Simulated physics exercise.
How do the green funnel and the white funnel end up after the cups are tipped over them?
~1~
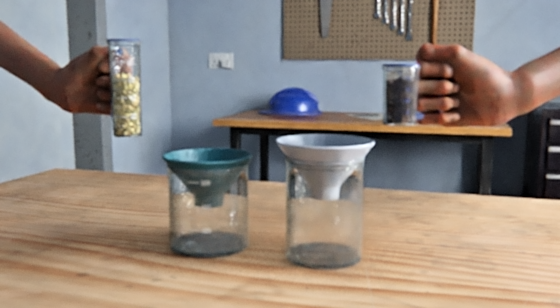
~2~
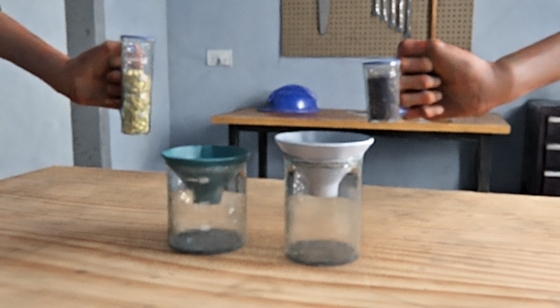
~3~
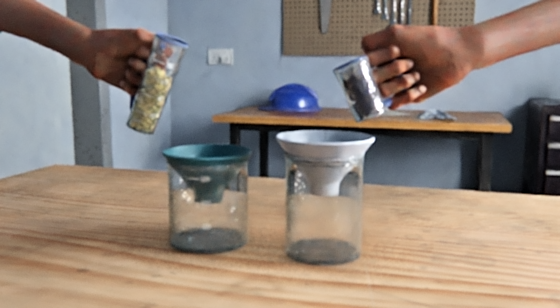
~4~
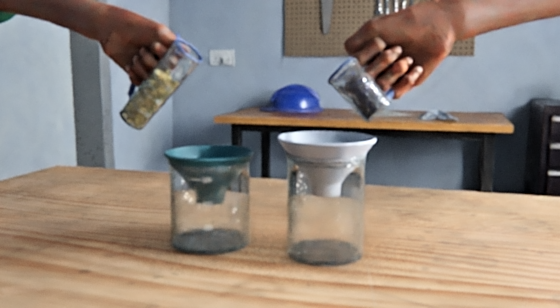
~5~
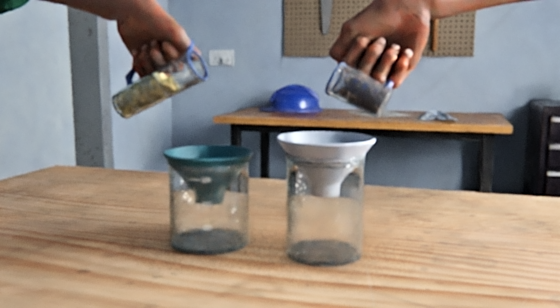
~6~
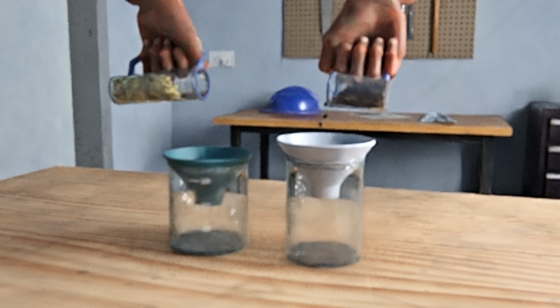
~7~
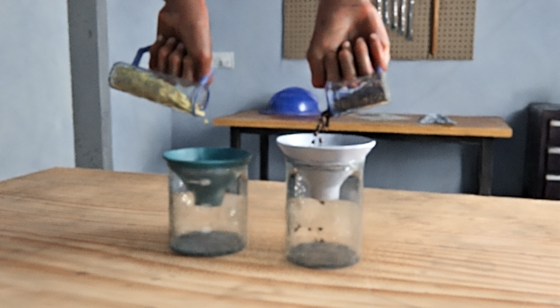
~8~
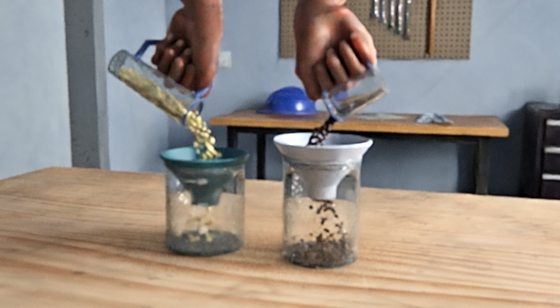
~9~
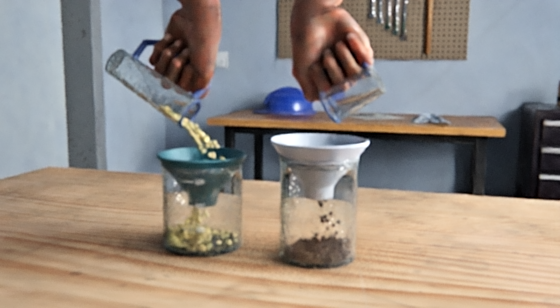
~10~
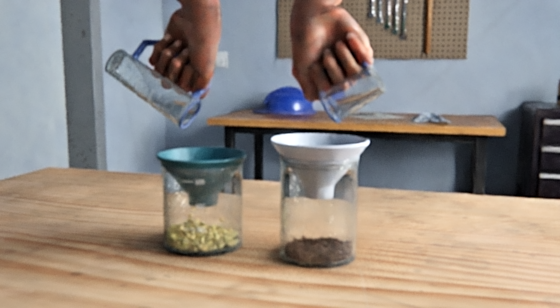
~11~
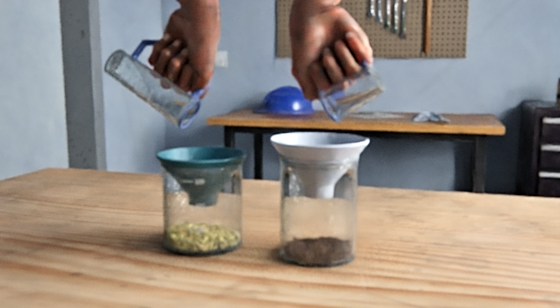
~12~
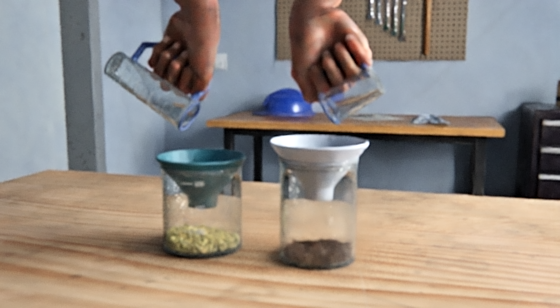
Both funnels run clear, with the pale pieces from the left cup and the dark pieces from the right cup all lying in the jars below.
